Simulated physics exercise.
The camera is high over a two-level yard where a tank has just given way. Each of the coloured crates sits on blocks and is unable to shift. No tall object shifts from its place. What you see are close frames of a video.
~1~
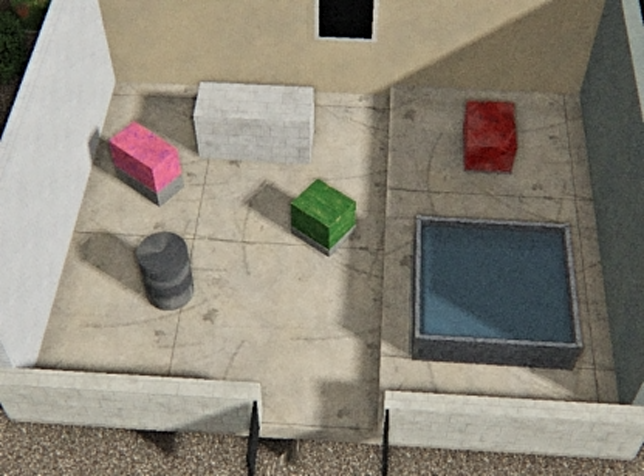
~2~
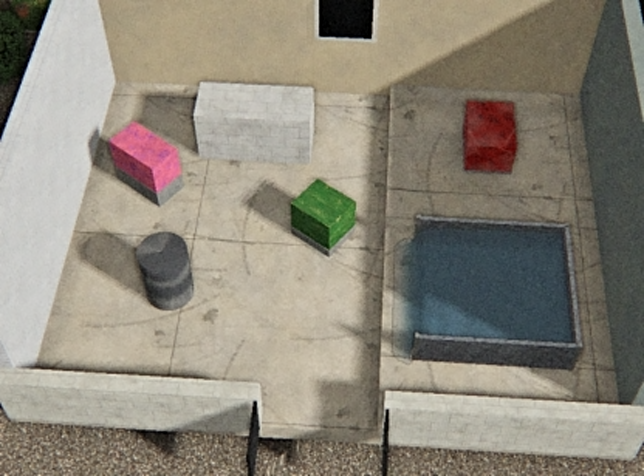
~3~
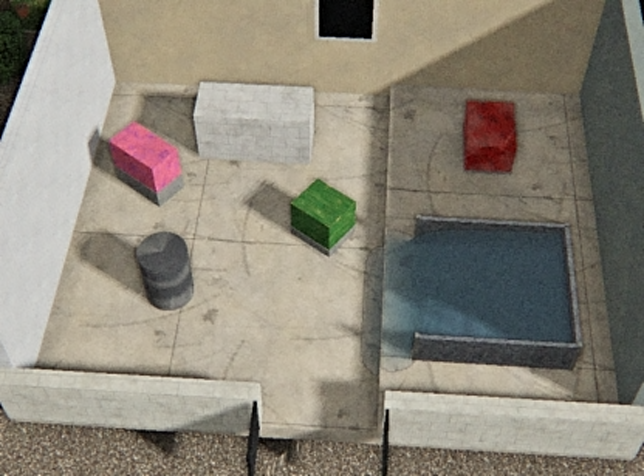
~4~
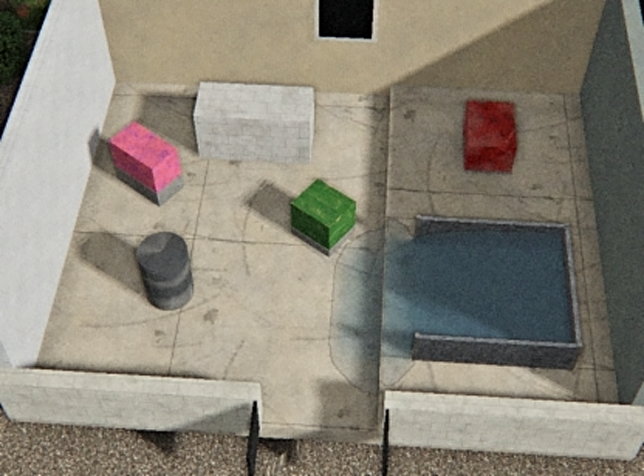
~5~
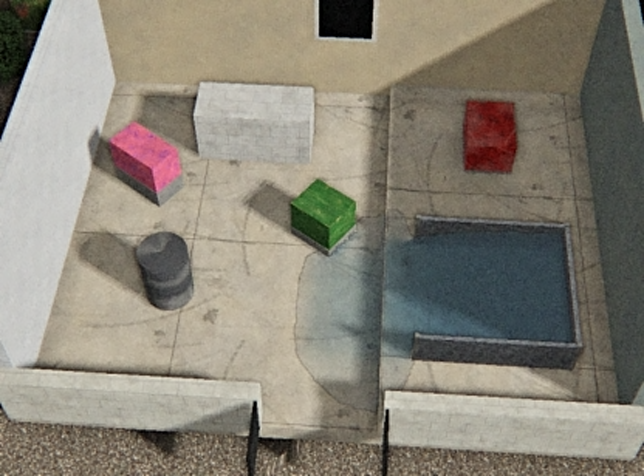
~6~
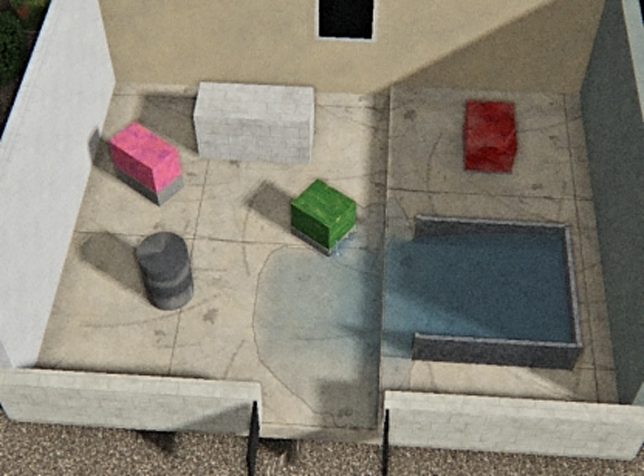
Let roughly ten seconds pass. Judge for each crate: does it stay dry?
The green crate will come out wet, the red crate will come out dry, the pink crate will come out dry.
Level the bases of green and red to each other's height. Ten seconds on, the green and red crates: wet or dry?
In short, green is inundated; red is left untouched.
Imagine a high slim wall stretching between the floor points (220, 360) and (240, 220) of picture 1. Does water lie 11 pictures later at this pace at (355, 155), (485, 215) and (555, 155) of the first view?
As listed: Awash, no water, clear.
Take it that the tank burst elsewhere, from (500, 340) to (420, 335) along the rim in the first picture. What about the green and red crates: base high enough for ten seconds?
The green one is untouched; the red one is reached.
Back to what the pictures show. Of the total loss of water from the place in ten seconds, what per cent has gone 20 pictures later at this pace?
Near 35 in a hundred.
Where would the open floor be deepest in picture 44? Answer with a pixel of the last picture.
Deepest point: Roughly (131, 195).
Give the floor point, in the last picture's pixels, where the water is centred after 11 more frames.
It is around (349, 305).
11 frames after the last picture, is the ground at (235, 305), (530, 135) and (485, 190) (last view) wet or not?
Status by point, in sequence: Waterlogged; unwetted; unwetted.
A moment on, water covers 25 % of the floor; the green crate water round its plinth, the red crate not reached, the pink crate not reached.
Next, water covers 40 % of the floor; the green crate water round its plinth, the red crate not reached, the pink crate water round its plinth.
Then, water covers 50 % of the floor; the green crate water round its plinth, the red crate not reached, the pink crate water round its plinth.
Later, water covers 65 % of the floor; the green crate water round its plinth, the red crate not reached, the pink crate water round its plinth.
In the end, water covers 70 % of the floor; the green crate was topped, the red crate stayed above the water, the pink crate stayed above the water.
